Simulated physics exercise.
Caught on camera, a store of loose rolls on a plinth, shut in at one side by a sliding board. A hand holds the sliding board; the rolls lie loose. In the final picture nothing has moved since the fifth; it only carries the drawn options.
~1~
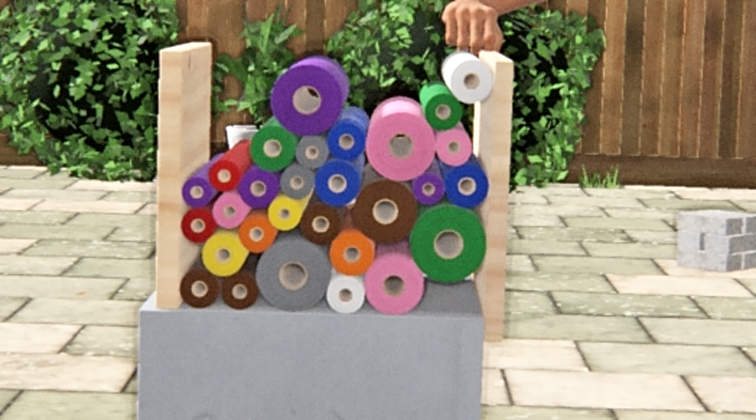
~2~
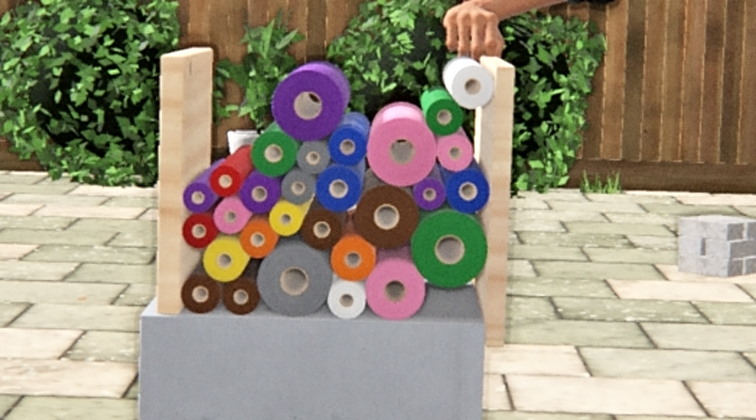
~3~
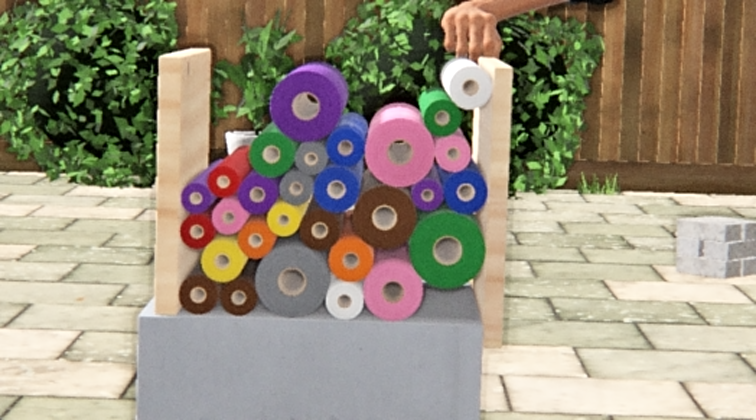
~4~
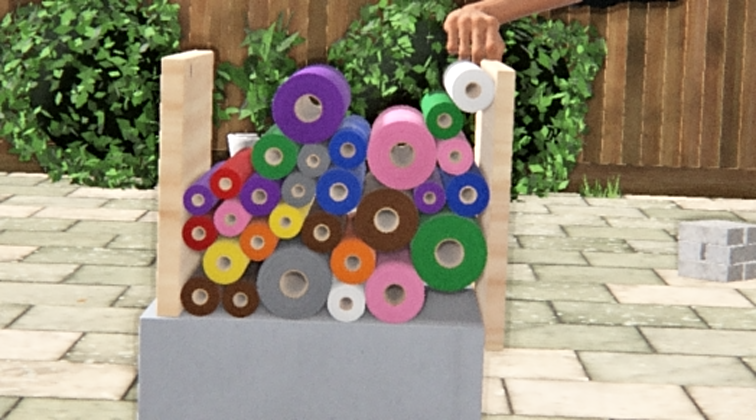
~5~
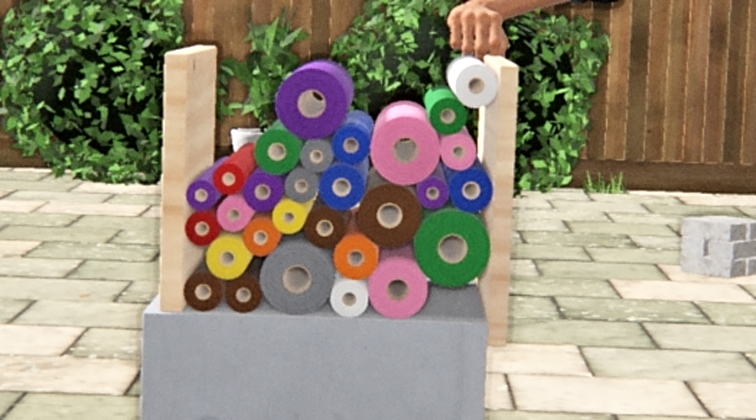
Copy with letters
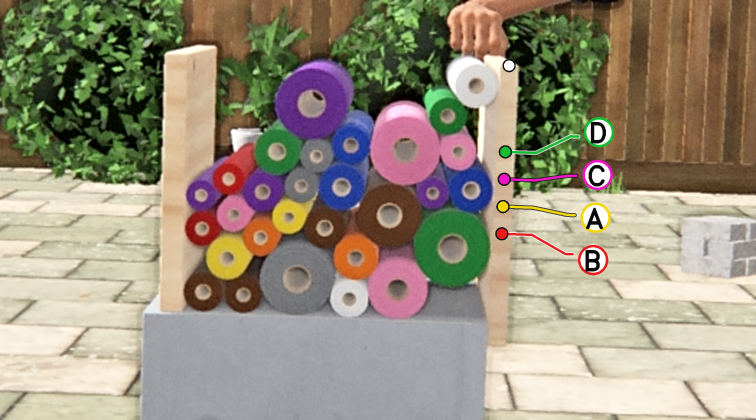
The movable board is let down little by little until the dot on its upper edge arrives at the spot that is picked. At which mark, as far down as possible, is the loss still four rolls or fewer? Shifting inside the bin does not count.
At most to B.
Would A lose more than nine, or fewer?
It loses fewer than nine.
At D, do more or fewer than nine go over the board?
At D, fewer than nine.
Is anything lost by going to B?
Yes.
On the copy, A at (503, 206); B at (502, 234); C at (504, 179); D at (506, 152); the white dot at (509, 66).
On B. First, top of the board (496, 140).
Then, top of the board (492, 224).
Finally, top of the board (492, 232), one out over the board.
By contrast, A one out over the board; C one out over the board; D none out over the board.
